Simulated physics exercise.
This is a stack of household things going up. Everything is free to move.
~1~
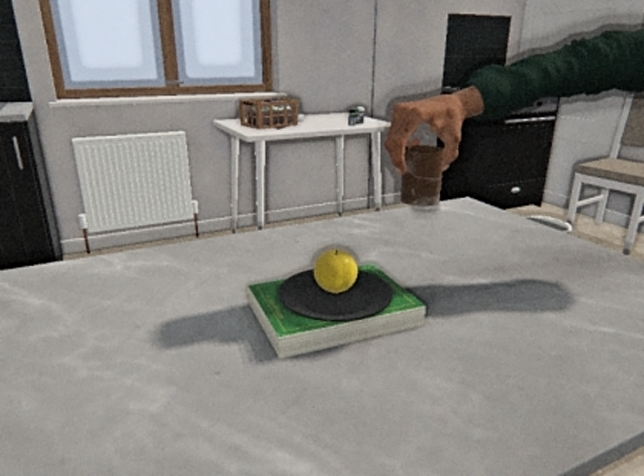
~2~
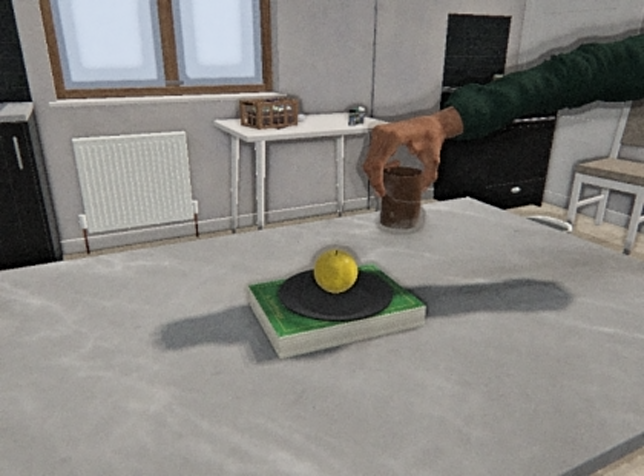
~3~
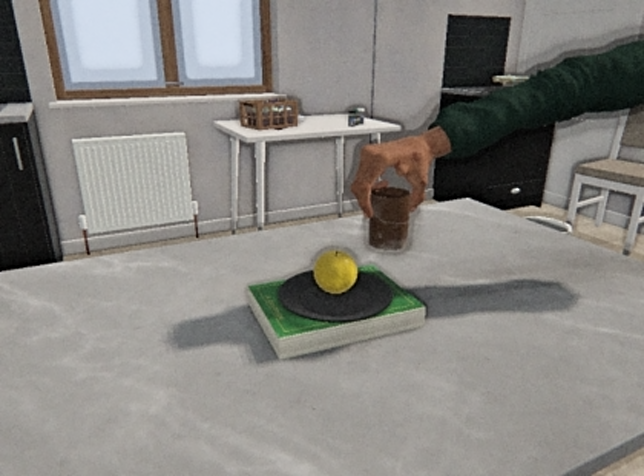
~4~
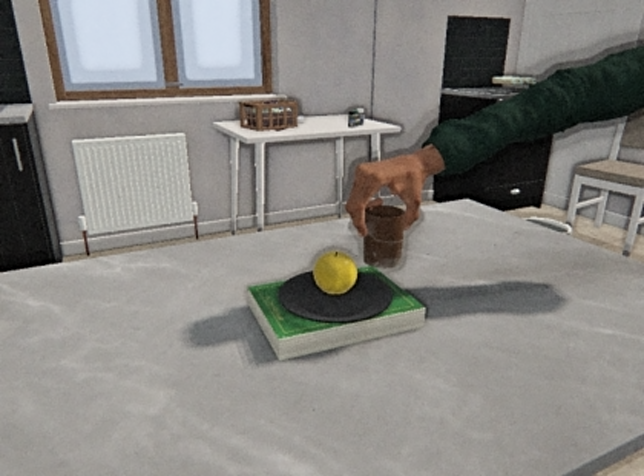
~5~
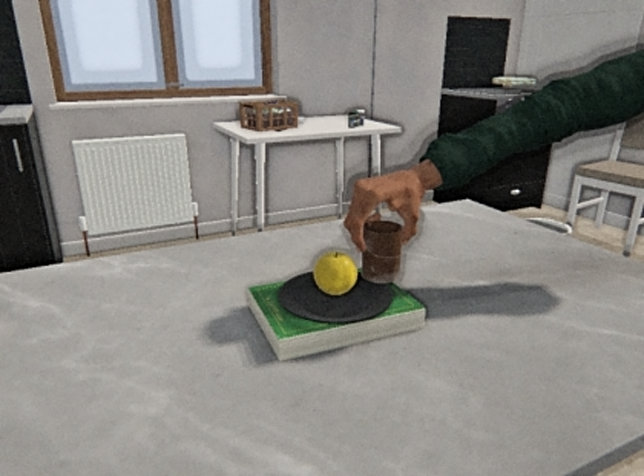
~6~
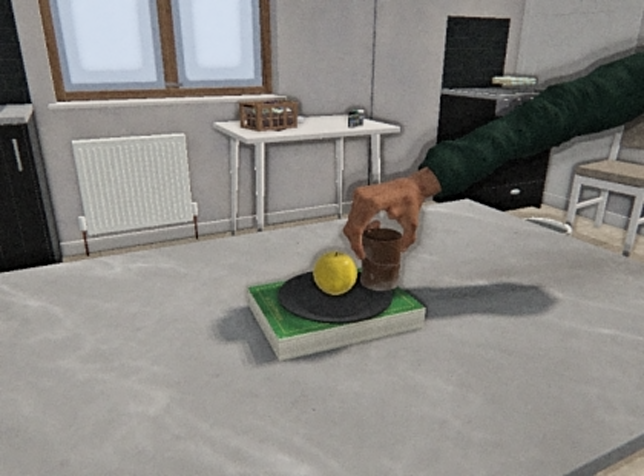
In a kitchen, a hand in a green sleeve lowering a brown cup onto a black plate beside a yellow apple.
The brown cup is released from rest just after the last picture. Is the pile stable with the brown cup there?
As it turns out, it keeps its balance.
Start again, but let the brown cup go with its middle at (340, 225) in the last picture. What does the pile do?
Then it loses its balance.
Then, 0.40 s on from there, no change.
Then, 1.00 s on from there, brown cup resting near (381, 259).
In the end, all 4 unmoved. At the end, from the last picture's camera, brown cup near (381, 259). The pile stays up.
